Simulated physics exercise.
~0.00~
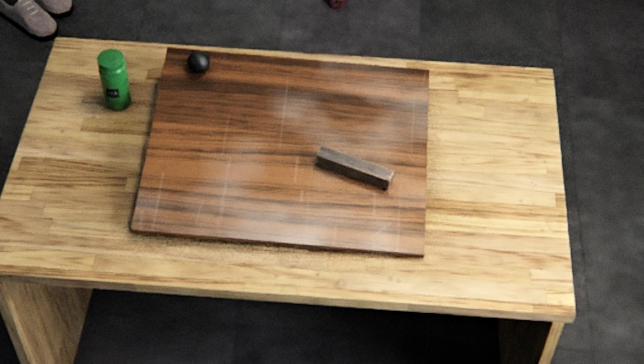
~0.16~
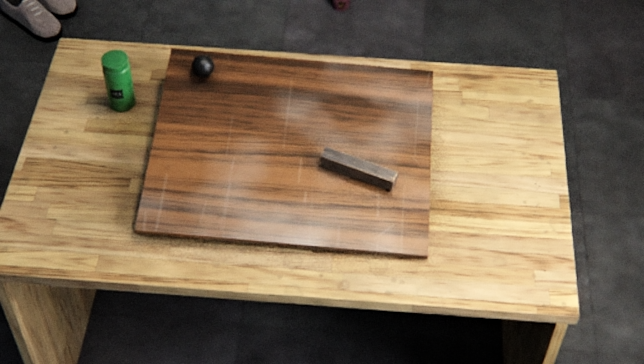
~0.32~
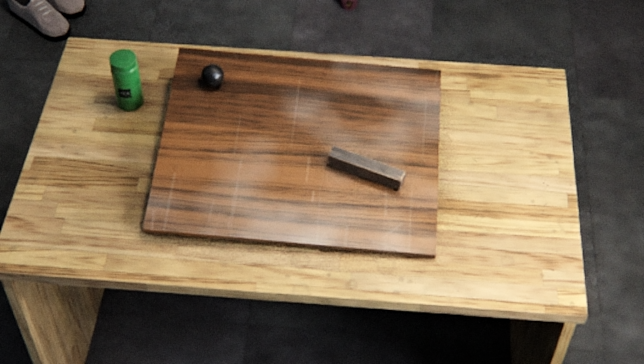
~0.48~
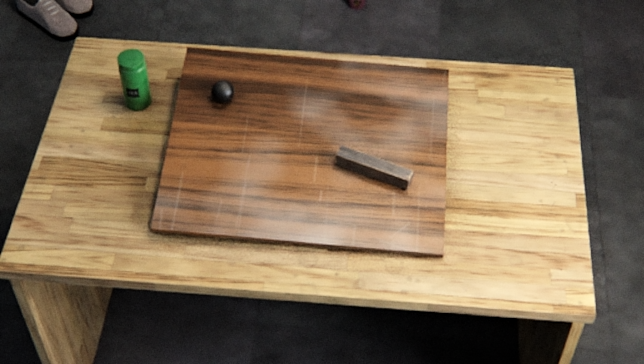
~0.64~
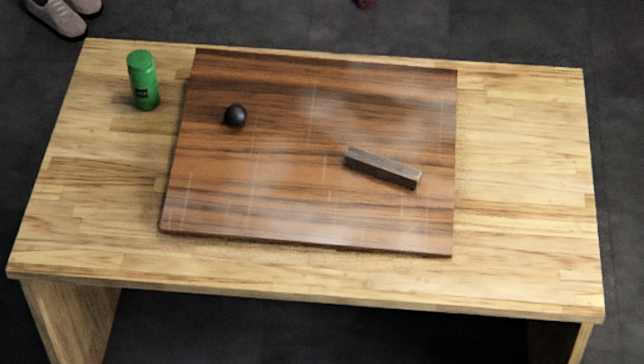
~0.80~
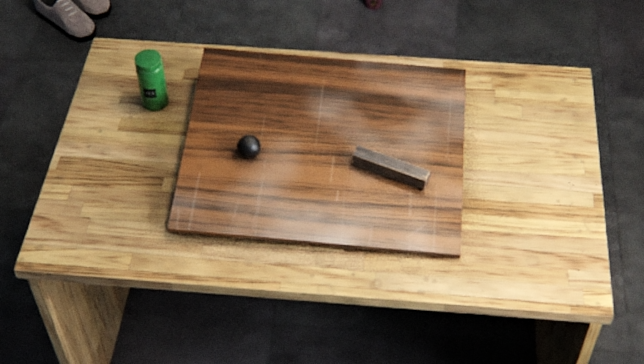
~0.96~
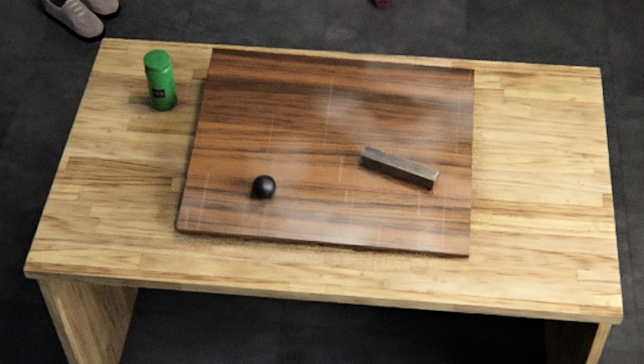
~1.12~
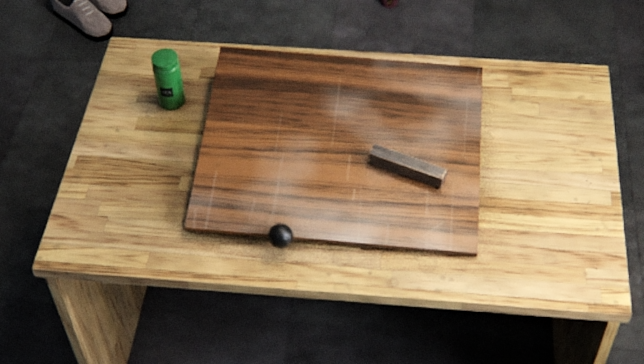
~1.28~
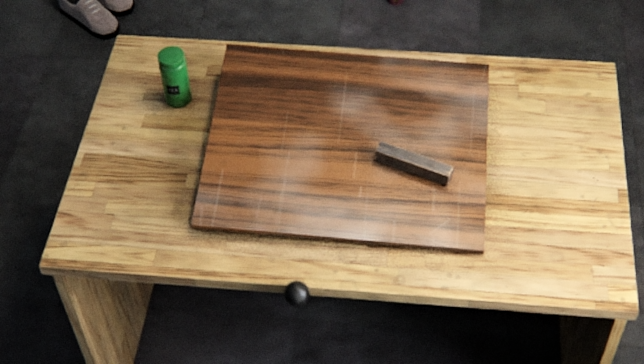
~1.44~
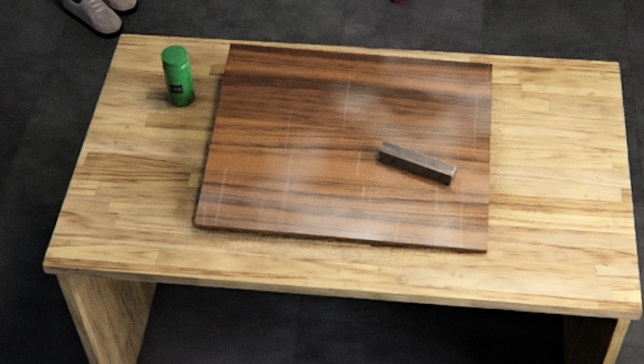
The clip opens on a pale wooden table holding a dark wood-grain board, with a small black ball near the board's far left corner. A green jar stands on the table to the left of the board, and a dark rectangular bar lies on the board's right side. As the view drifts slightly left, the ball rolls toward the near edge, gradually picking up speed and passing well left of the bar. It crosses the board's near edge, continues past the front of the table and drops out of sight. The jar, bar and board remain in place.
